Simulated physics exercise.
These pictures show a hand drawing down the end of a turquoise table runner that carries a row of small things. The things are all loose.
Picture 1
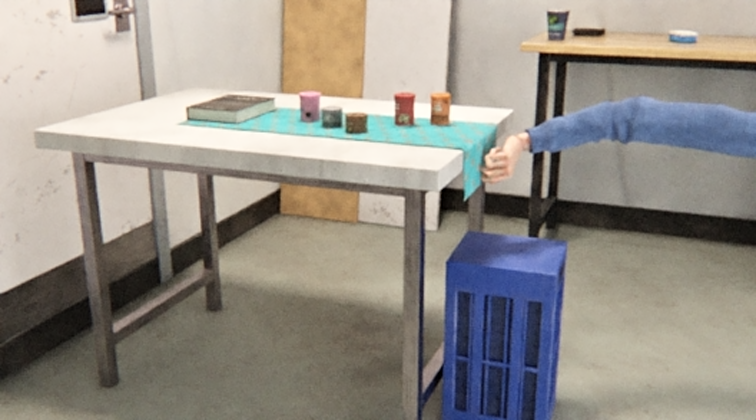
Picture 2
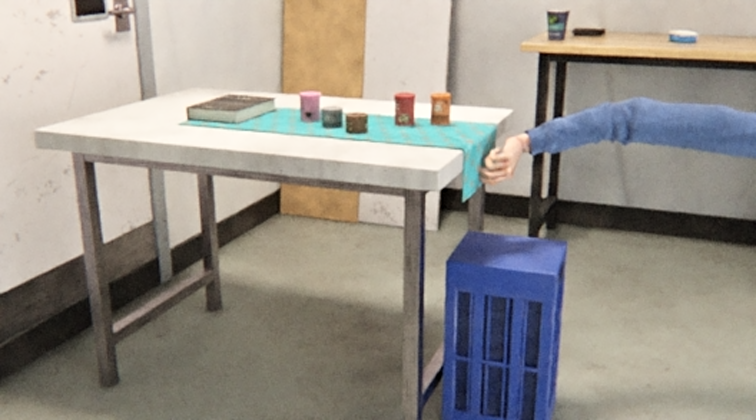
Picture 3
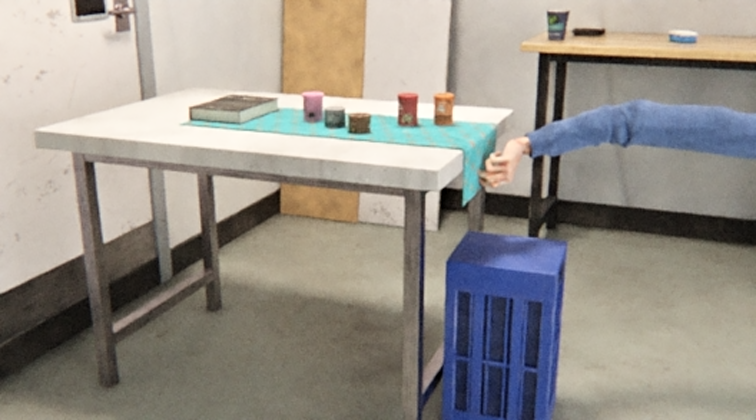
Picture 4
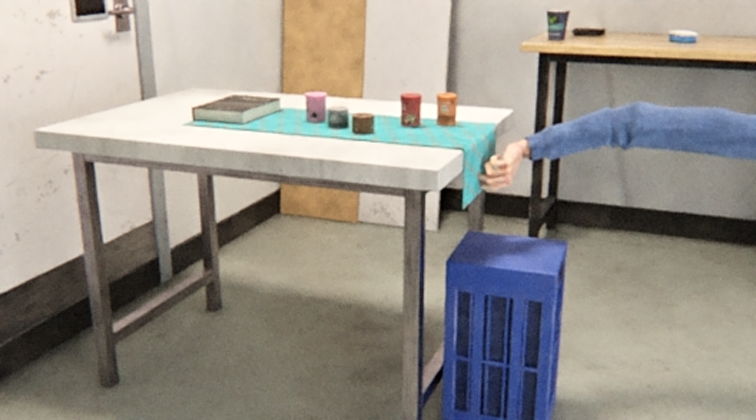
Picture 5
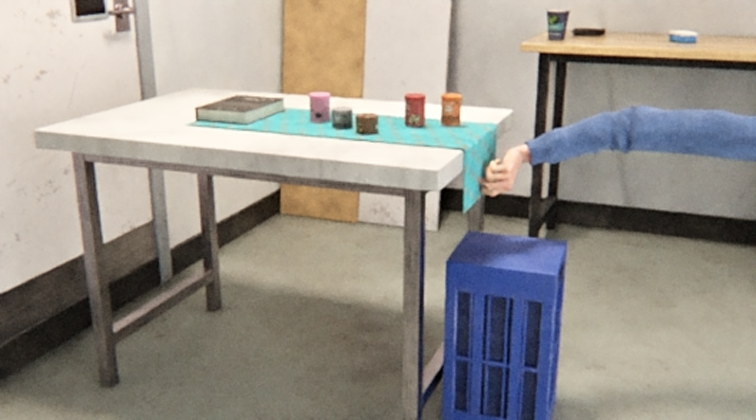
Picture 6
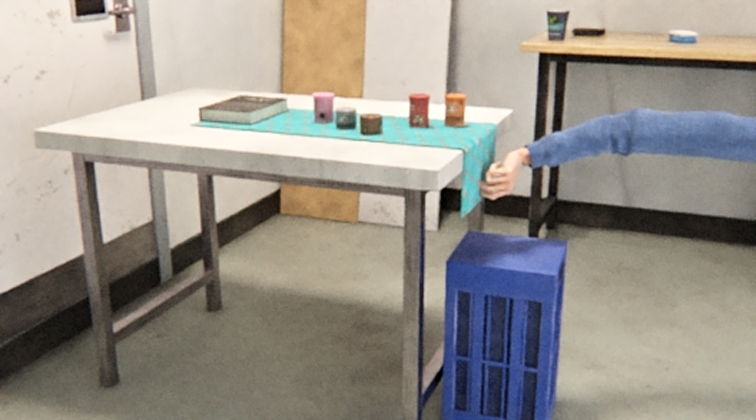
In a plain room with a grey floor and a door at left, a still camera looks slightly down on a white-topped table. A turquoise runner holds a dark book, pink, grey, brown, red and orange containers, with a blue crate below its right end. A blue-sleeved hand slowly draws the hanging end down, and the book and containers slide slightly right with the cloth.
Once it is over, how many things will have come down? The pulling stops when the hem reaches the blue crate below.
By then one will have come down.
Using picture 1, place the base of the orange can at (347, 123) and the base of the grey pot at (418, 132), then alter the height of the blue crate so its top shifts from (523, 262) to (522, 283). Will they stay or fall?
As for the orange can, it stays in place; as for the grey pot, it leaves the top.
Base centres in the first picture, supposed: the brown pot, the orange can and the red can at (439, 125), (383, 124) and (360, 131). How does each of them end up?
Outcome: Brown pot falls away, orange can stays, red can stays.
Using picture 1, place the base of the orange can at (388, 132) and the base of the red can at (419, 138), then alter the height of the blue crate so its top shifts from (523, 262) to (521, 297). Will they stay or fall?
In the end the orange can gets dislodged; meanwhile the red can gets dislodged.
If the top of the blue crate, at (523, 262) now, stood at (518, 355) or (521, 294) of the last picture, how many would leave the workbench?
First case 4, second 2.
Early on, hem near (480, 223); all still up.
Midway, hem on the crate; orange can gone.
Finally, hem on the crate; orange can gone. The workbench loses one.
